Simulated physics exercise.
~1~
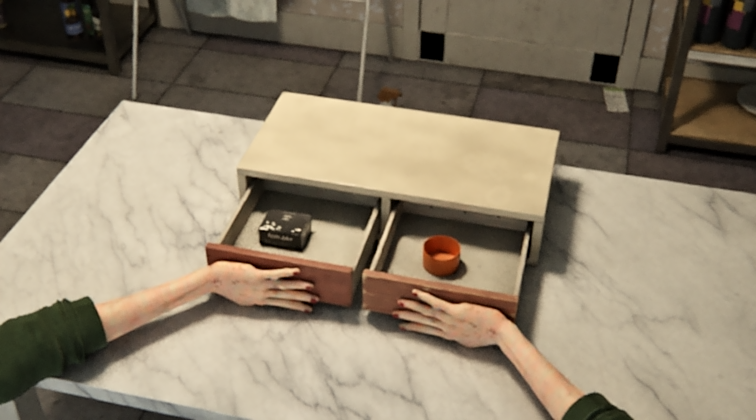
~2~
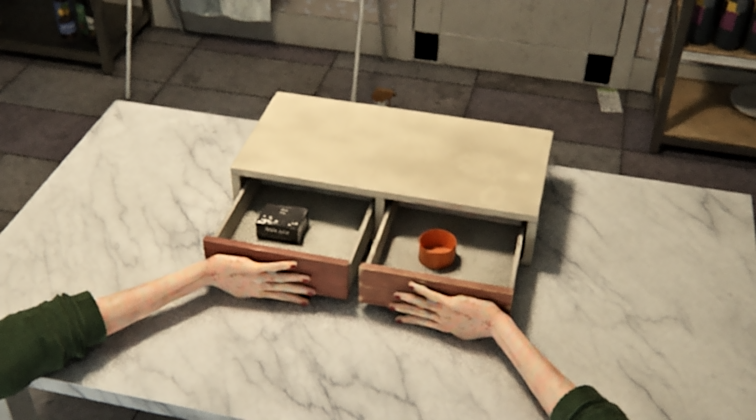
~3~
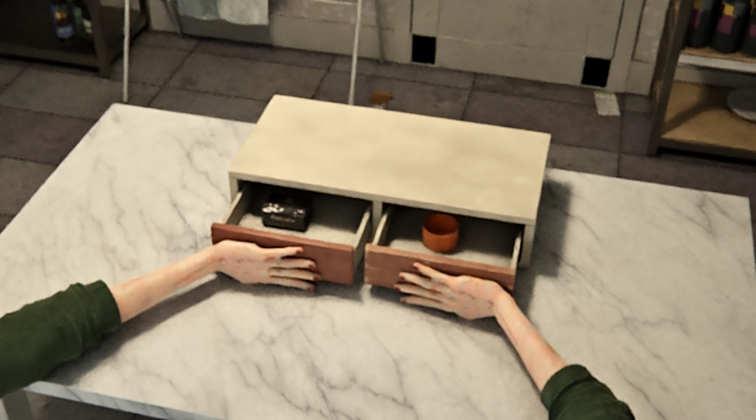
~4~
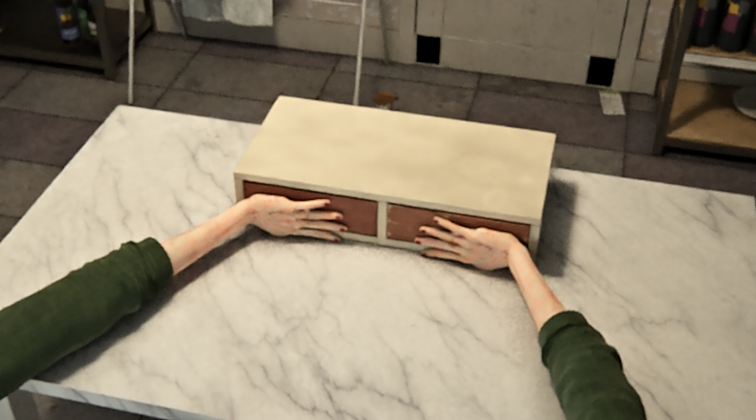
At first, a small cream chest sits on a marble-topped table with both of its reddish-brown drawers pulled out, a black carton in the left one and an orange cup-like container in the right. Two hands in dark green sleeves rest against the drawer fronts, one on each. The hands begin to push, and the drawers edge inward. They then slide in about halfway, carrying the carton and the orange container back toward the chest. Finally, both drawers go all the way in, hiding their contents, and the hands remain on the closed fronts.
